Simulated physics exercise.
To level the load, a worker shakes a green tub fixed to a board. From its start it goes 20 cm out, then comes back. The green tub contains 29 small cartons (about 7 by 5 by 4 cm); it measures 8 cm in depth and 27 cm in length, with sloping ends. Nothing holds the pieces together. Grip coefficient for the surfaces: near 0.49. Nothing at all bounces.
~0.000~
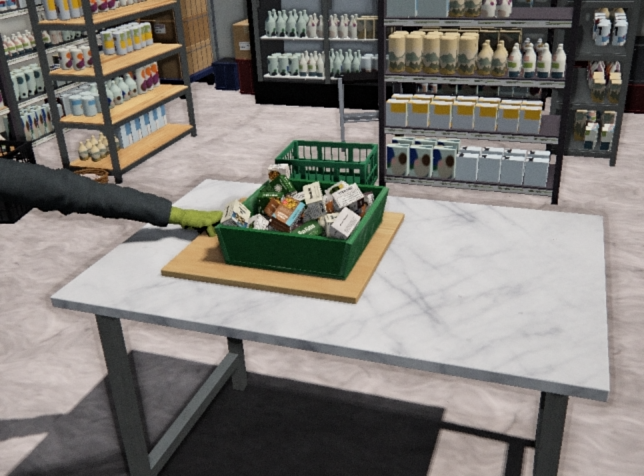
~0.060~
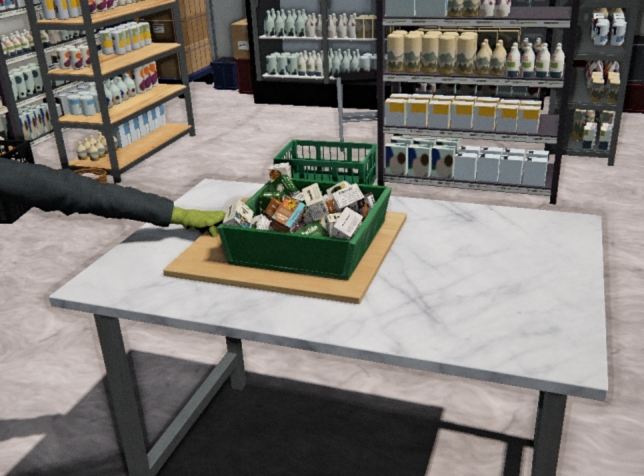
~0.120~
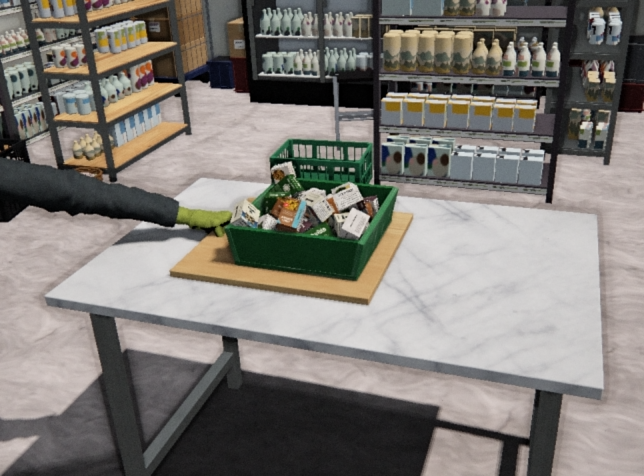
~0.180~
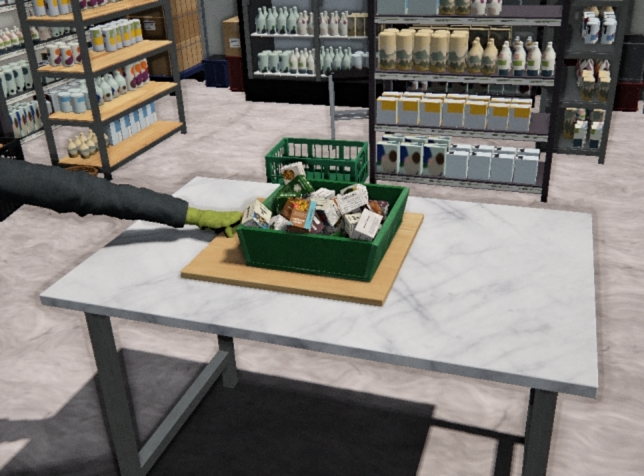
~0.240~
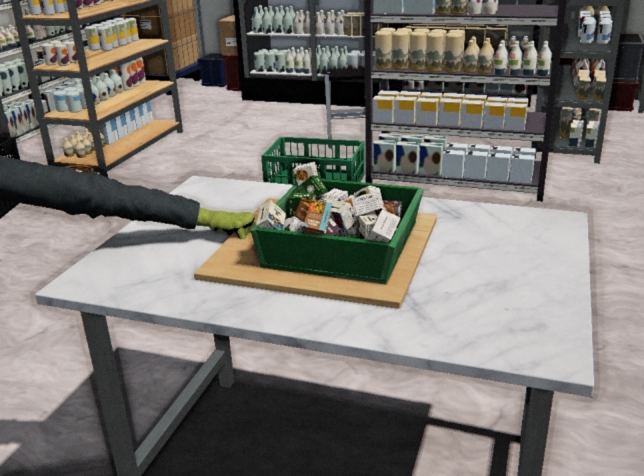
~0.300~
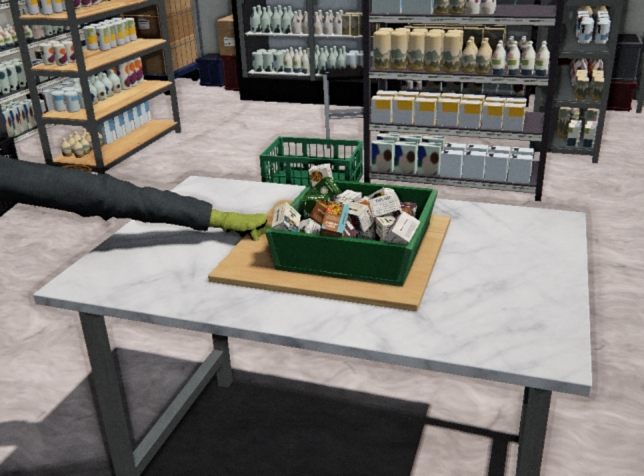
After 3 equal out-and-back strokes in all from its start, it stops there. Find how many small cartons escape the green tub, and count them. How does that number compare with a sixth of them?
It is smaller than a sixth.
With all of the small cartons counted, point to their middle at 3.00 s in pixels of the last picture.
In the last view they're centred near (293, 219).
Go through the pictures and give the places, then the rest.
In the first picture (places track the rim corner closest to us here), green tub (347, 241); 0 cm along; all still inside.
In the second picture, green tub (350, 241); 1 cm along.
In the third picture, green tub (359, 241); 4 cm along.
In the fourth picture, green tub (372, 242); 8 cm along.
In the fifth picture, green tub (389, 244); 12 cm along.
In the sixth picture, green tub (406, 246); 16 cm along; all still inside.
After 0.73 s, the green tub has all 29.
After 1.27 s, the green tub has all 29.
After 2.03 s, the green tub has all 29.
When it is over (at 3.00 s), the green tub has all 29. Asked share, 0 of 29, 0 per cent.
